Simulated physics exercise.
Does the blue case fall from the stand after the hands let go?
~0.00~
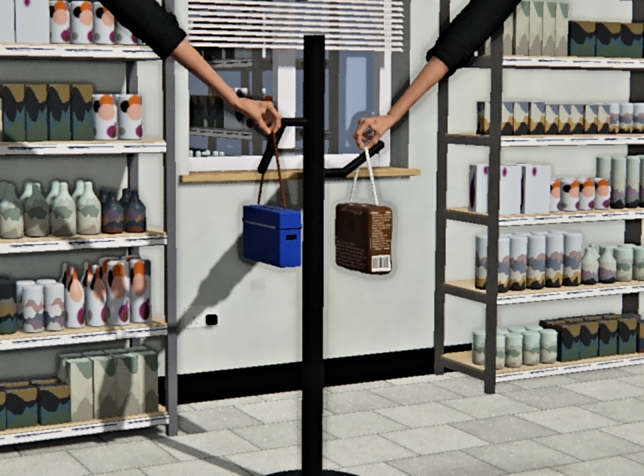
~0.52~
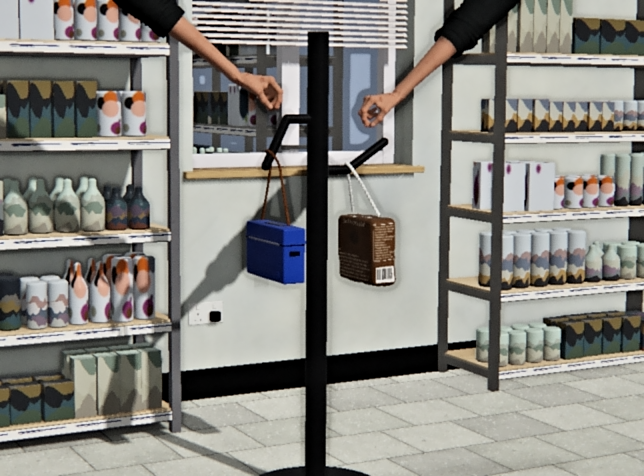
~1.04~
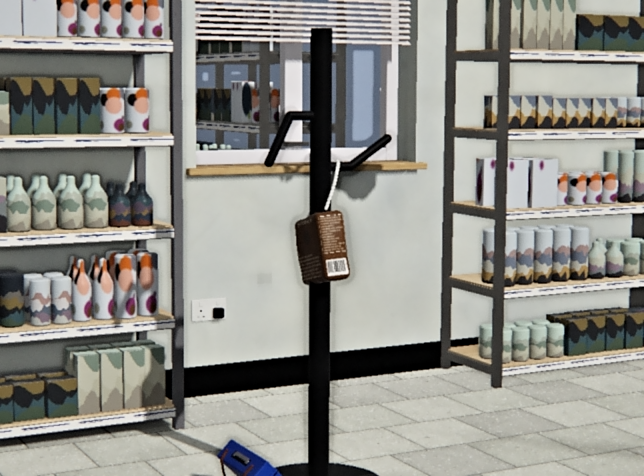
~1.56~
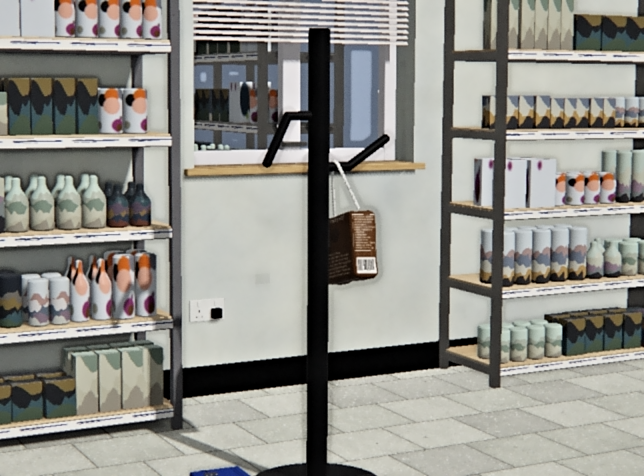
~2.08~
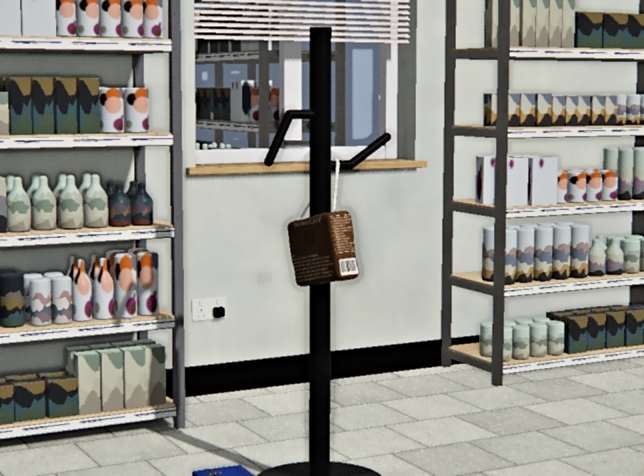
Yes, the blue case slips off its peg and drops to the floor, while the brown bag stays hanging by its loop.
Two arms in dark sleeves reach toward a black stand in a shop, seen from the front by a slightly swaying camera, with stocked shelves on both sides and a window behind. The left hand holds a blue case by its loop at the left peg, and the right hand holds a brown bag by a pale loop at the right peg. Both hands let go and draw back out of view. The blue case drops and tips over on the floor near the base. The brown bag swings left and right, still hanging from the right peg at the end.
